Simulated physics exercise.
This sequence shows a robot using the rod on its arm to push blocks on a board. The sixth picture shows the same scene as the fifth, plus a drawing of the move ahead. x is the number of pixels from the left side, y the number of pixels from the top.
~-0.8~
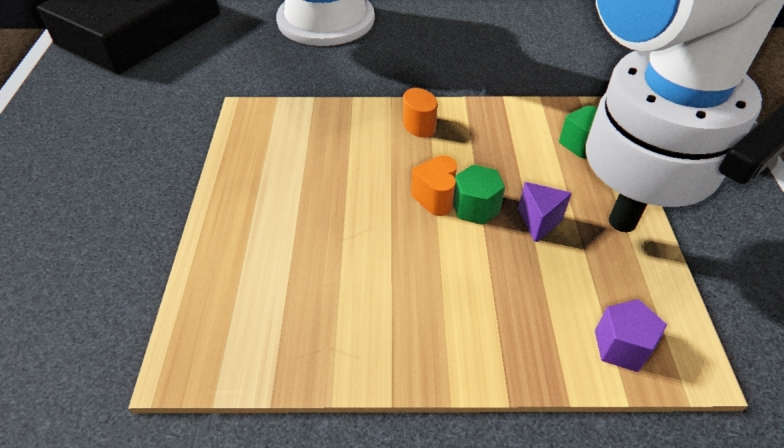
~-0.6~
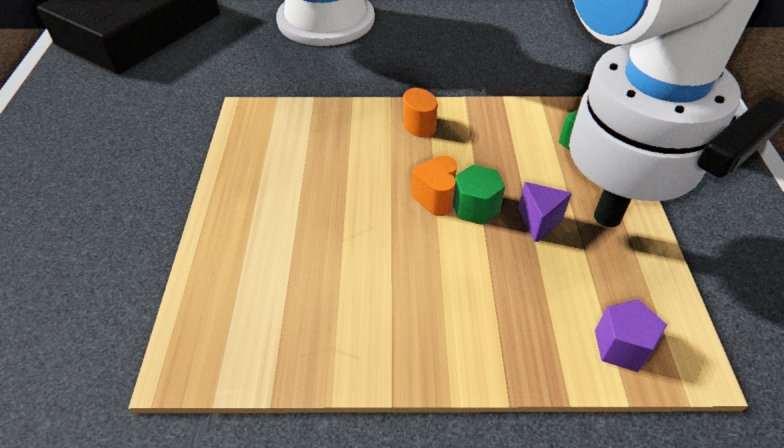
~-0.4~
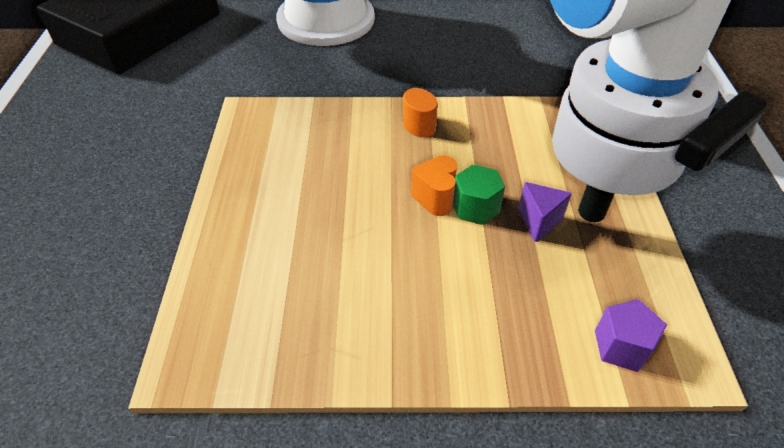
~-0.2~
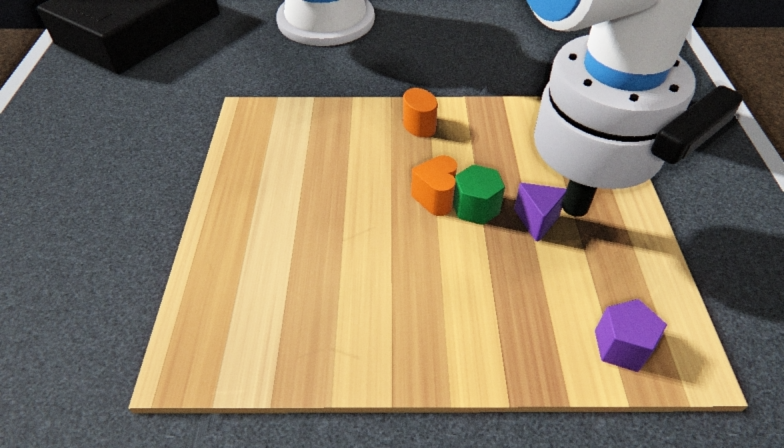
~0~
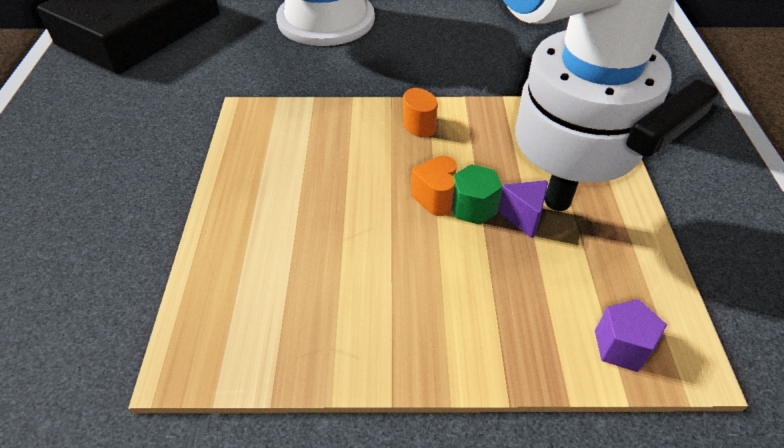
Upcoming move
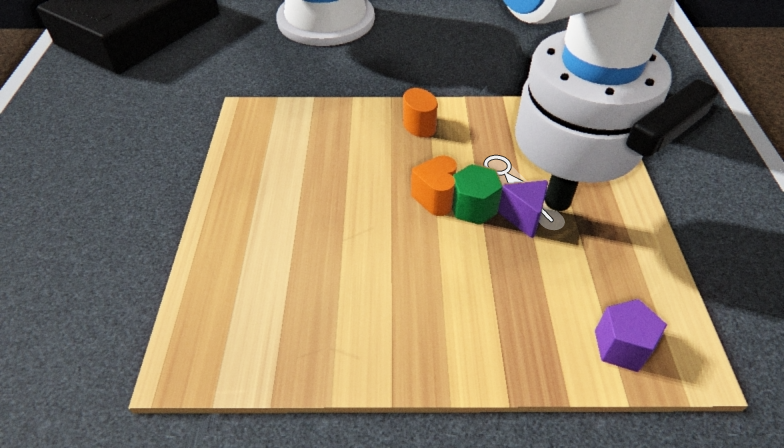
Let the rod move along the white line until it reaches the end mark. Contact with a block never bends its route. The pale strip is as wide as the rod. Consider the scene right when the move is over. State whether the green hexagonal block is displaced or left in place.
Moved.
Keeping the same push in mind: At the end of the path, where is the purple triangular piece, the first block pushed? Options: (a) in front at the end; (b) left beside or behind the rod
That would be b.
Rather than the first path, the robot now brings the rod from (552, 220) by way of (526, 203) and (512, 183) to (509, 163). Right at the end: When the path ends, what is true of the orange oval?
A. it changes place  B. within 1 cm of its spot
Choice B: Within 1 cm of its spot.
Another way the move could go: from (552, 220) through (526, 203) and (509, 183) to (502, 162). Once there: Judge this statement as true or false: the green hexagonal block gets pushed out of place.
It is true.
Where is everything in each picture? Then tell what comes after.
Rod's lower end at (622, 223); orange heart block at (438, 172); green hexagonal block at (480, 181); purple triangular piece at (547, 196), in the first picture.
Rod at (607, 218); blocks still, in the second picture.
Rod at (592, 213); blocks still, in the third picture.
Rod at (575, 208); purple triangular piece at (544, 195), in the fourth picture.
Rod at (557, 202); orange heart block at (438, 172); green hexagonal block at (478, 181); purple triangular piece at (530, 192), in the fifth picture.
Drawn move, from (552, 220) directly to (497, 165).
On the path given first. Halfway along, rod at (527, 172); orange heart block at (432, 171); green hexagonal block at (469, 183), turned 15° clockwise; purple triangular piece at (514, 182), turned 55° anticlockwise.
At the end, rod at (501, 147); orange heart block at (432, 171); green hexagonal block at (469, 183), turned 15° clockwise; purple triangular piece at (514, 182), turned 55° anticlockwise.
